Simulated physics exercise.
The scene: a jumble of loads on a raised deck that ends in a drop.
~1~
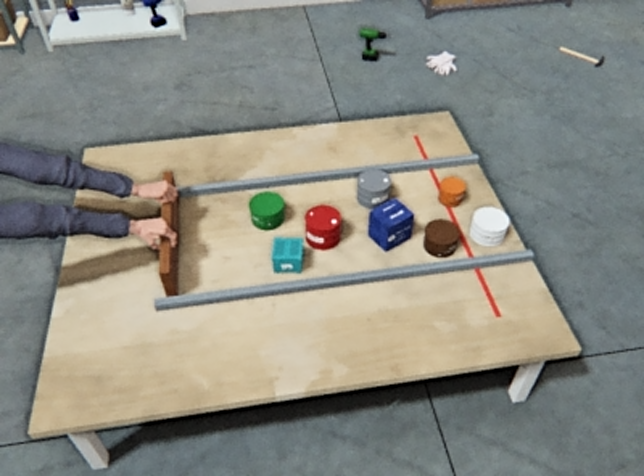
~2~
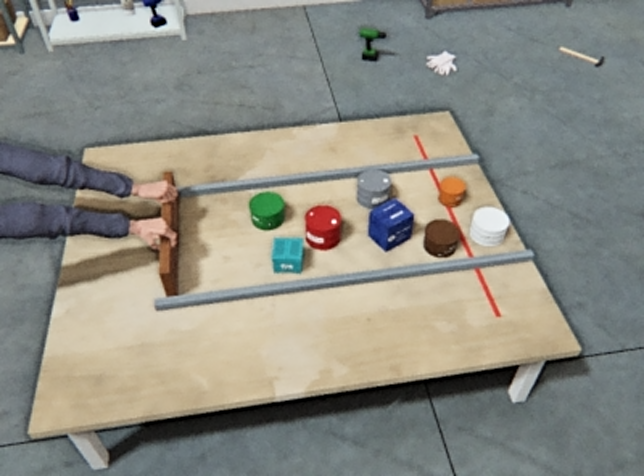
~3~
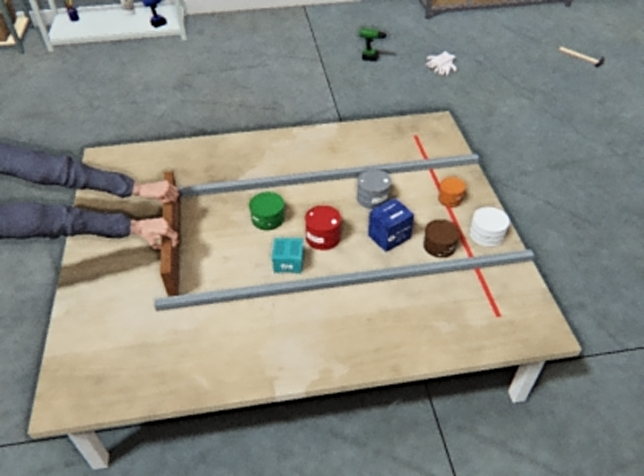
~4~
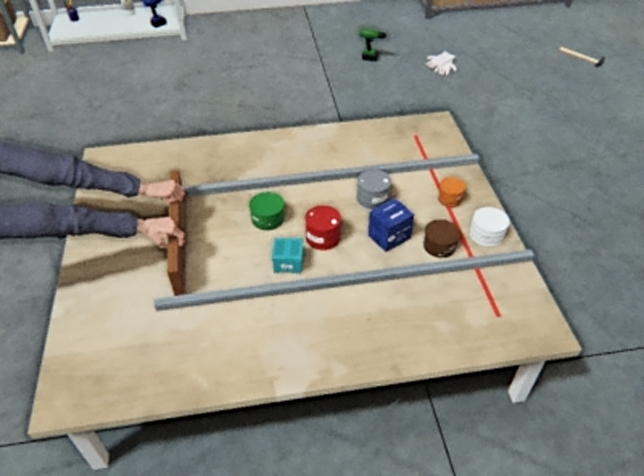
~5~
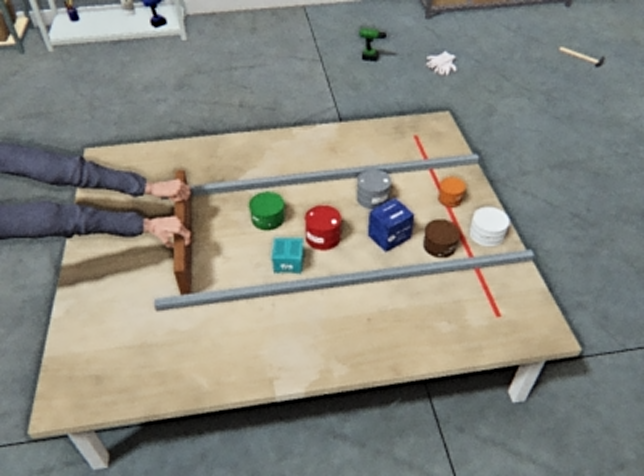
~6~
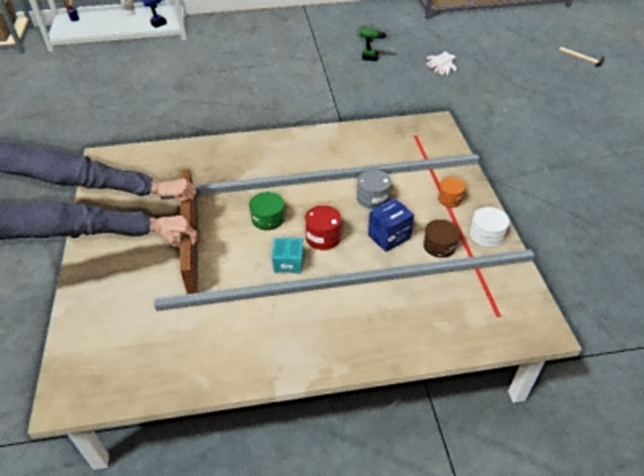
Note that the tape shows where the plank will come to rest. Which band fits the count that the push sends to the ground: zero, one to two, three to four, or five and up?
Only one or two are pushed off.
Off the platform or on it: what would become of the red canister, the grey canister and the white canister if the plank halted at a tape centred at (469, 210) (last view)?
In the end the red canister keeps its place, the grey canister keeps its place and the white canister drops.
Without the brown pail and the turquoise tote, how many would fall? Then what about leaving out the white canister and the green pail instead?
I'd say 0 the first time and 0 the second time.
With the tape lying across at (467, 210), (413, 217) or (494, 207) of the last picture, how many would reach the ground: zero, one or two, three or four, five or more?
Three or four; none at all; more than four.
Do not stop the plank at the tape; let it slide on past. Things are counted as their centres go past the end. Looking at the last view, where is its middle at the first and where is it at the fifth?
First around (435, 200), then around (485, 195).
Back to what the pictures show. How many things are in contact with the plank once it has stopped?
That would be 4 of them.
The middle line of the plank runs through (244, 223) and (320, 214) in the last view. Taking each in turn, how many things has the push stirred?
Moved so far: 0, later 3.
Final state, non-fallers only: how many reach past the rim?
It comes to 3.
Soon after, none off yet; white canister at rest near (489, 227); orange pail at rest near (451, 193); brown pail at rest near (441, 239).
At rest, the number that fall off is one or two; fallen, white canister.
